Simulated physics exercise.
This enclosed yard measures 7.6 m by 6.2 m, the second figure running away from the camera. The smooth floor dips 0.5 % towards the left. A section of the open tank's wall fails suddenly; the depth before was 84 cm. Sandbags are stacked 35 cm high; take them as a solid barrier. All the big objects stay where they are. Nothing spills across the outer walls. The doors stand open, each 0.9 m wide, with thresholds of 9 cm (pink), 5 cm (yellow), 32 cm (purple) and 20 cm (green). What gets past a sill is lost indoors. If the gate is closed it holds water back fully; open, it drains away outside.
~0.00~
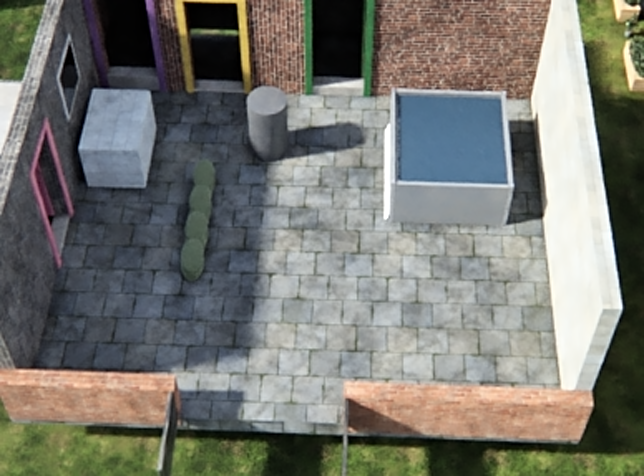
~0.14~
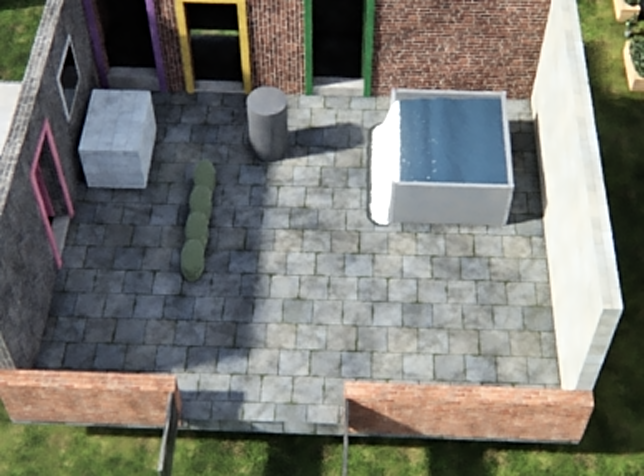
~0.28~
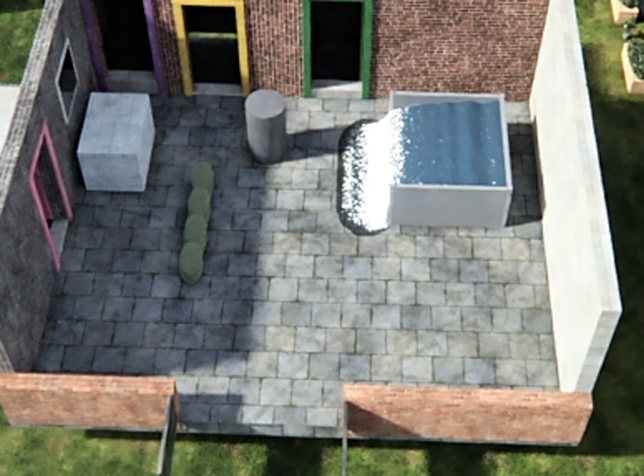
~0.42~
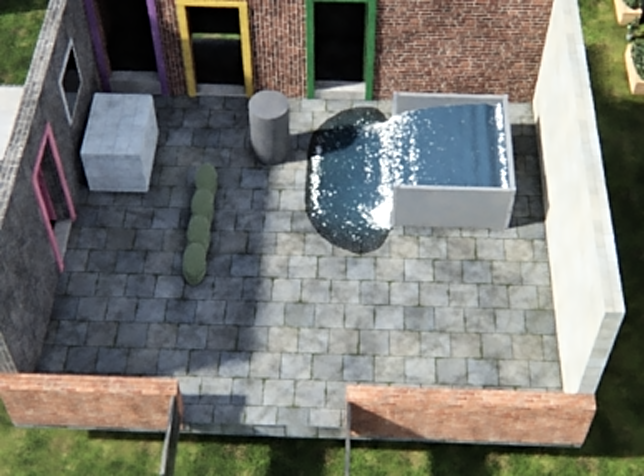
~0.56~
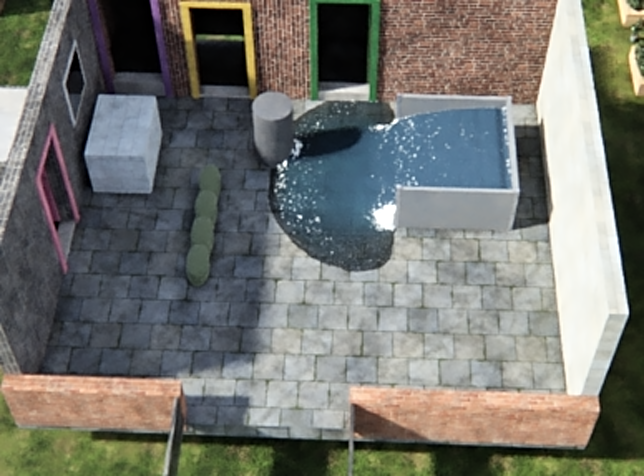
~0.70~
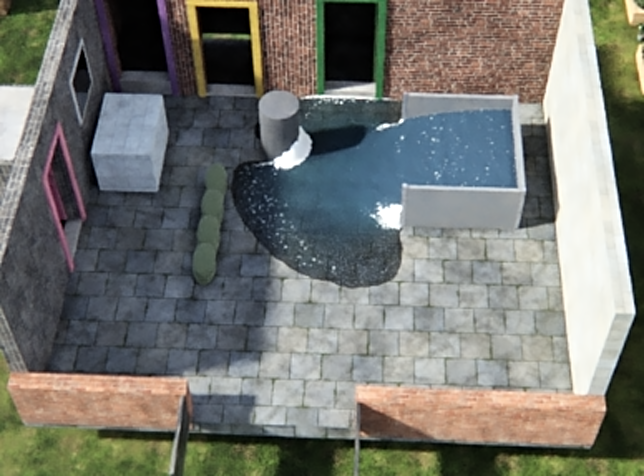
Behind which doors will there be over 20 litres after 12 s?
Door by door: At the pink door it stays under the limit; at the yellow door it exceeds the limit; at the purple door it keeps below the limit; at the green door it keeps below the limit.
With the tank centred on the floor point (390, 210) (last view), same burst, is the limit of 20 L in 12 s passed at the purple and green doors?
Then: Purple under, green below.
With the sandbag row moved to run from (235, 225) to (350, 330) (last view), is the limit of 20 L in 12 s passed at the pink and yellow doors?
Against that limit: Pink over, yellow past it.
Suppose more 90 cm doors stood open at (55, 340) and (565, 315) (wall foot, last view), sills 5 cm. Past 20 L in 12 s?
In that order: Above, under.
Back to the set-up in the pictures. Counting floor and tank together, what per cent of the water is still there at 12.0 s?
Roughly 62 in a hundred.
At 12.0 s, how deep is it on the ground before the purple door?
Roughly 5.0 cm deep.
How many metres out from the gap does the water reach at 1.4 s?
Roughly 5.0 m.
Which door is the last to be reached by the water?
It is the pink one.
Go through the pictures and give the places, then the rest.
The open tank at (450, 140) is whole and still, 84 cm deep, in the first picture.
The front is at (386, 126), 1.1 m from the gap at (394, 160); 0.5 m2 of floor is under water; 84 cm left at the back of the open tank, in the second picture.
Water pours out at (392, 165) and has run 1.3 m, to (363, 123); typically 15 cm deep outside, 82 cm at the open tank's back, in the third picture.
Water pours out at (395, 167) and has run 1.7 m, to (346, 113); typically 13 cm deep outside, 73 cm at the open tank's back, in the fourth picture.
The front is at (276, 208), 2.1 m from the gap at (399, 170); 5.8 m2 of floor is under water; 72 cm left at the back of the open tank, in the fifth picture.
The front is at (238, 175), 2.8 m from the gap at (405, 169); 8.0 m2 of floor is under water; 68 cm left at the back of the open tank, in the sixth picture.
After 1.4 s water covers 35 % of the floor and is deepest (52 cm) near (231, 203); pink door not reached, yellow door 14 cm at the sill, 6 L in, purple door 6 cm at the sill, 0 L in, green door 15 cm at the sill, 0 L in.
After 2.2 s water covers 50 % of the floor and is deepest (42 cm) near (113, 98); pink door not reached, yellow door 12 cm at the sill, 33 L in, purple door 14 cm at the sill, 0 L in, green door 14 cm at the sill, 0 L in.
After 3.5 s water covers 60 % of the floor and is deepest (39 cm) near (162, 106); pink door 6 cm at the sill, 1 L in, yellow door 9 cm at the sill, 55 L in, purple door 36 cm at the sill, 5 L in, green door 12 cm at the sill, 0 L in.
After 7.0 s water covers 85 % of the floor and is deepest (13 cm) near (74, 260); pink door 6 cm at the sill, 1 L in, yellow door 10 cm at the sill, 164 L in, purple door 10 cm at the sill, 9 L in, green door 9 cm at the sill, 1 L in.
After 12.0 s water covers 95 % of the floor and is deepest (8 cm) near (41, 400); pink door 7 cm at the sill, 3 L in, yellow door 4 cm at the sill, 179 L in, purple door 5 cm at the sill, 9 L in, green door 3 cm at the sill, 1 L in.
